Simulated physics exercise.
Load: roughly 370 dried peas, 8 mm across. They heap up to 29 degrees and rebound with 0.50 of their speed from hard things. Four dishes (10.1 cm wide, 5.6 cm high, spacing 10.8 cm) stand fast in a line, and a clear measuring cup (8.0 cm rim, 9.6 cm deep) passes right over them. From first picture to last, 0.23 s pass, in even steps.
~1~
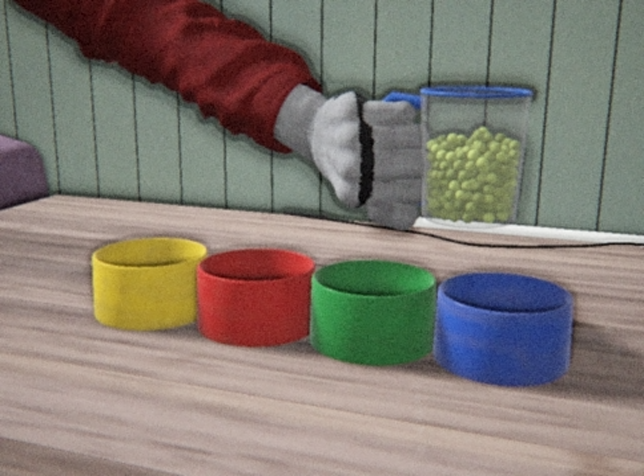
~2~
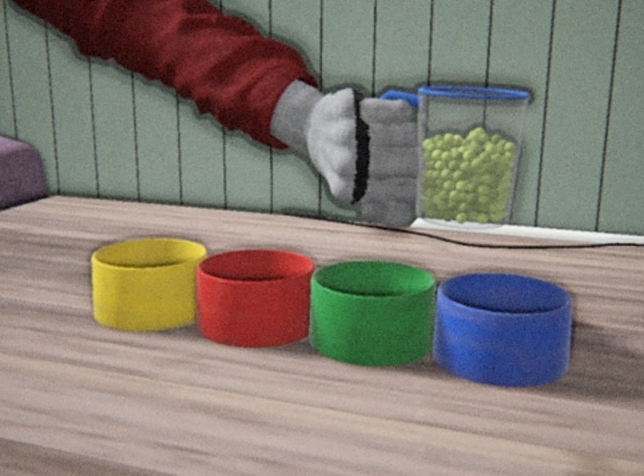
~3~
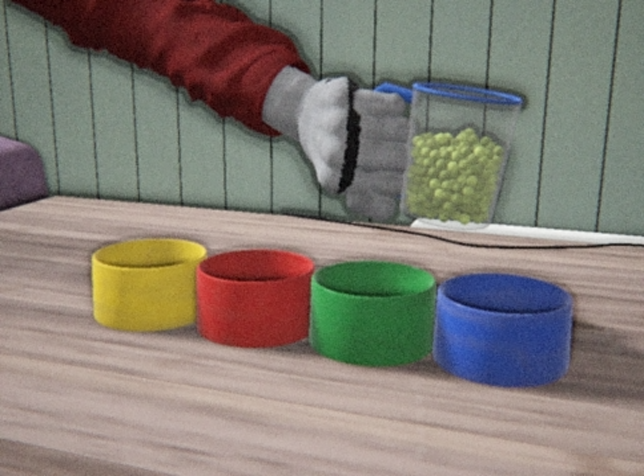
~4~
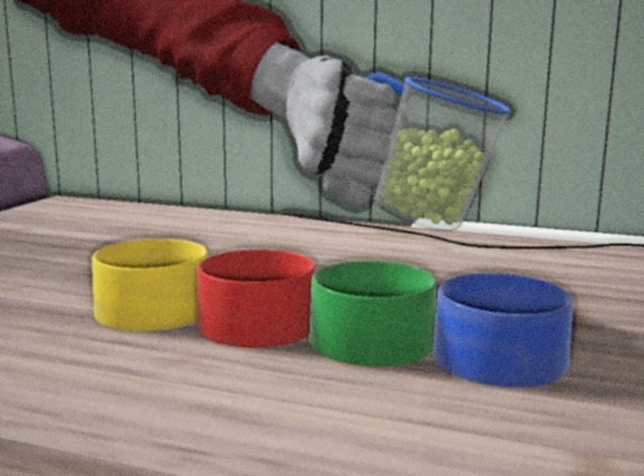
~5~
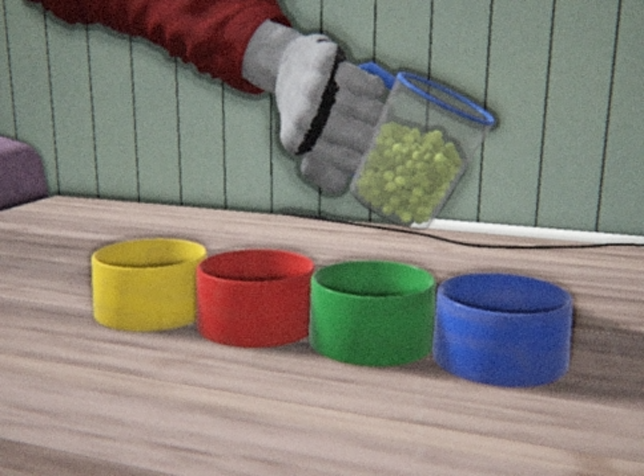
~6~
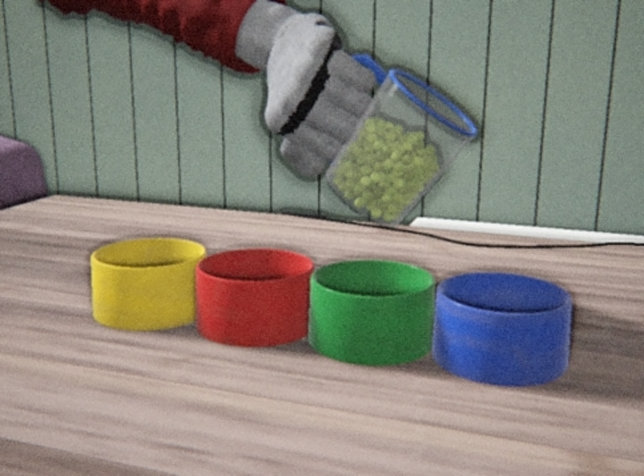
On a pale wood-grain tabletop before a green panelled wall, seen from the front and slightly above by a still camera, a purple block sits at the left edge. Yellow, red, green and blue dishes stand in a row from left to right, while a grey-gloved hand in a red sleeve holds a clear, blue-rimmed cup of green peas behind them. The hand moves the cup leftward, slowly at first, tilting it steadily rightward as the peas shift inside.
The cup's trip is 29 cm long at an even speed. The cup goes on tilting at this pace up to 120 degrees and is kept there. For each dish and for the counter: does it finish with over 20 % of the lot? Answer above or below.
Red above, blue below, green below, yellow below, counter below.
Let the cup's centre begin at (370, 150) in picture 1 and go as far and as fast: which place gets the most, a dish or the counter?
Most goes to: Yellow.
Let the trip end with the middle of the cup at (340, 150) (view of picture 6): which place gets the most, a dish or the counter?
Most goes to: Green.
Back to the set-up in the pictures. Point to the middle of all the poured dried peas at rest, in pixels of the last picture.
Around (247, 306).
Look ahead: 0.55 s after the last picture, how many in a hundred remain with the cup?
Some 50 per cent of the load.
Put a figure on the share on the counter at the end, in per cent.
Some 10 per cent.
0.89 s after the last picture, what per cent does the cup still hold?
Roughly 0 per cent.
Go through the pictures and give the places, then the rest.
Cup at (472, 156), tilt 0 degrees, lip at (530, 94), moved 0.0 cm; middle of the pieces at (467, 179); blue dish at (504, 293); green dish at (374, 278); red dish at (257, 265); yellow dish at (151, 253), in the first picture.
Cup at (467, 156), tilt 2 degrees, lip at (527, 97), moved 0.3 cm; middle of the pieces at (462, 179), in the second picture.
Cup at (456, 156), tilt 7 degrees, lip at (520, 102), moved 1.2 cm; middle of the pieces at (449, 178), in the third picture.
Cup at (437, 155), tilt 16 degrees, lip at (508, 112), moved 2.7 cm; middle of the pieces at (427, 175), in the fourth picture.
Cup at (417, 154), tilt 25 degrees, lip at (492, 123), moved 4.3 cm; middle of the pieces at (404, 172), in the fifth picture.
Cup at (397, 152), tilt 35 degrees, lip at (474, 134), moved 5.9 cm; middle of the pieces at (381, 168); blue dish at (503, 293); green dish at (373, 278); red dish at (255, 265); yellow dish at (150, 253), in the sixth picture.
Then, 0.33 s after the last picture, tilt 101 degrees; cup holds 100 %.
Then, 0.55 s after the last picture, tilt 120 degrees; cup holds 50 %, red 40 %, green 5 %.
Then, 0.89 s after the last picture, tilt 120 degrees; cup holds 0 %, red 80 %, green 5 %, yellow 5 %.
In the end, red 85 %, blue 0 %, green 5 %, yellow 5 %, counter 10 %.
